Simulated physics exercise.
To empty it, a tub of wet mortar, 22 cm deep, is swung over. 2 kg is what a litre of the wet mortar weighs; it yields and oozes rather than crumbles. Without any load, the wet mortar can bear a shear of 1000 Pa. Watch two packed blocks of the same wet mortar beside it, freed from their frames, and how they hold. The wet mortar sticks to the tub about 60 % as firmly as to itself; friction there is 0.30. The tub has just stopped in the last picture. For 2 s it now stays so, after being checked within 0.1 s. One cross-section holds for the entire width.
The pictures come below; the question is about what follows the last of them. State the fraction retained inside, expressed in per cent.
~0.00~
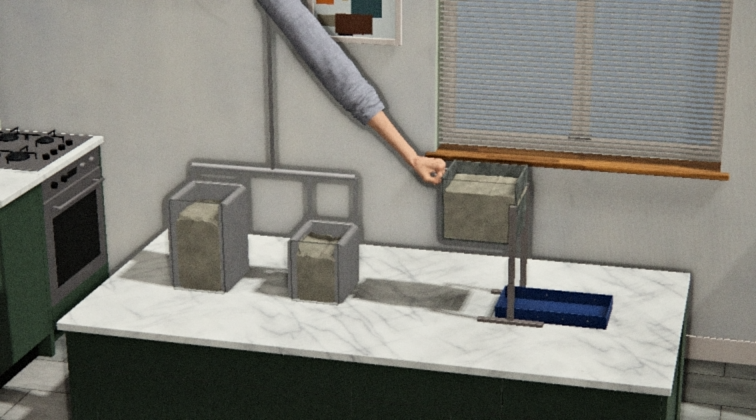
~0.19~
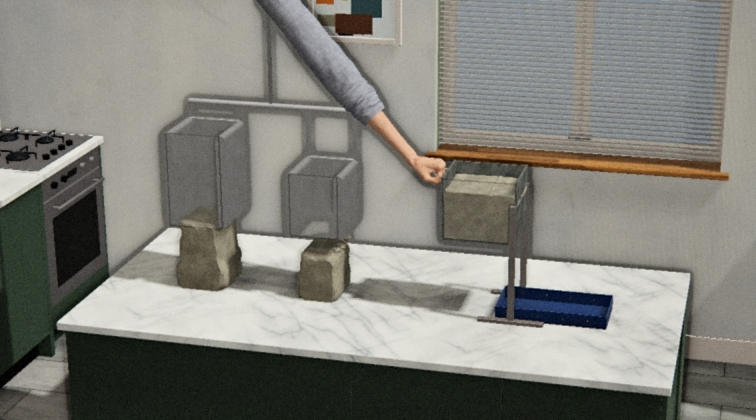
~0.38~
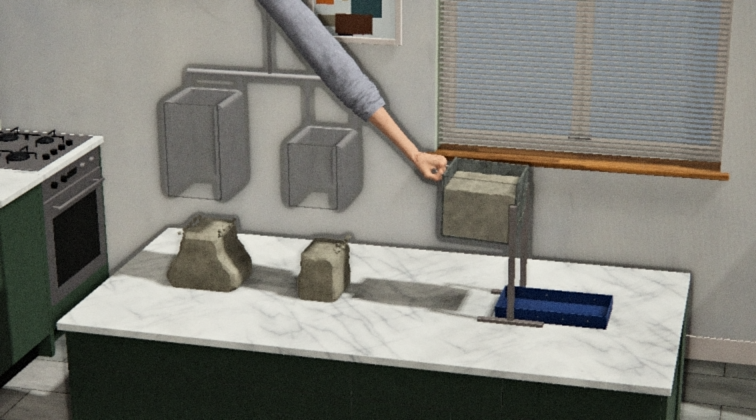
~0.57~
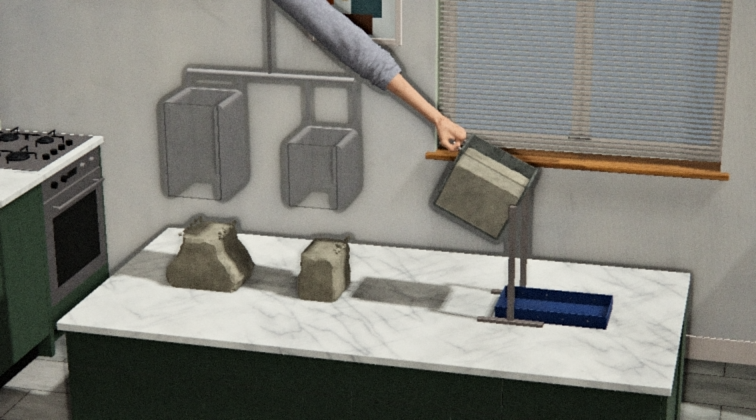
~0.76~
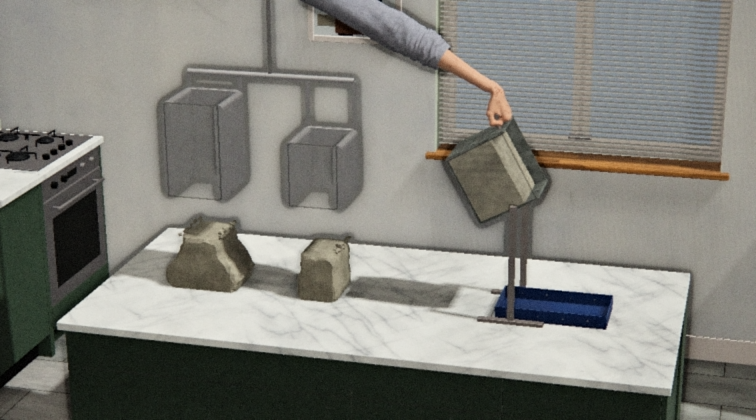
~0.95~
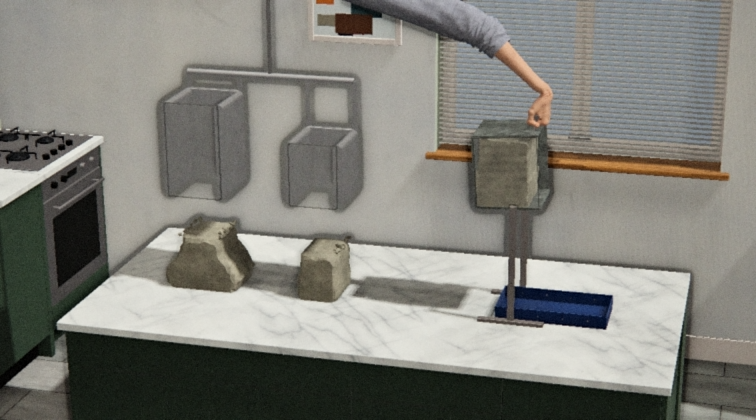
Retained fraction: About 68 per cent.
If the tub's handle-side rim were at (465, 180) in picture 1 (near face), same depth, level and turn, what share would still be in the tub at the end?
Around 100 percent would still be in the tub at the end.
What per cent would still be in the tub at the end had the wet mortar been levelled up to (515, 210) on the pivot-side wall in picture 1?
About 100 per cent.
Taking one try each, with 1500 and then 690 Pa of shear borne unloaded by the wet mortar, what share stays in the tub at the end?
100 %, then 55 %.
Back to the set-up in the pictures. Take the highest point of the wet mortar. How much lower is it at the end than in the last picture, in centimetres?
The top ends up some 10 cm below its level in the last picture.
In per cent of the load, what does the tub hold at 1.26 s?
I'd say close to 90 %.
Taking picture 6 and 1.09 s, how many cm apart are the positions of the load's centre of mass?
It has gone close to 3 cm.
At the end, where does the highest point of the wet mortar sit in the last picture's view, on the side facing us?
Highest point: Approx. (501, 167).
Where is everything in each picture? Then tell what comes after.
Handle-side rim at (444, 178), tilt 0 degrees; crest of the wet mortar at (491, 194); block heights 30 cm, 19 cm (left to right), in the first frame.
Handle-side rim at (444, 178), tilt 0 degrees; crest of the wet mortar at (491, 194); block heights 28 cm, 19 cm (left to right), in the second frame.
Handle-side rim at (445, 176), tilt 2 degrees; crest of the wet mortar at (448, 189); block heights 23 cm, 19 cm (left to right), in the third frame.
Handle-side rim at (462, 151), tilt 26 degrees; crest of the wet mortar at (460, 165); block heights 22 cm, 19 cm (left to right), in the fourth frame.
Handle-side rim at (503, 134), tilt 61 degrees; crest of the wet mortar at (489, 142); block heights 22 cm, 19 cm (left to right), in the fifth frame.
Handle-side rim at (537, 138), tilt 86 degrees; crest of the wet mortar at (526, 142); block heights 22 cm, 19 cm (left to right), in the sixth frame.
After 1.09 s, the tub is at 86 degrees and holds 100 %.
After 1.26 s, the tub is at 86 degrees and holds 89 %.
After 1.43 s, the tub is at 86 degrees and holds 81 %.
After 1.60 s, the tub is at 86 degrees and holds 74 %.
After 2.95 s, the tub is at 86 degrees and holds 68 %.
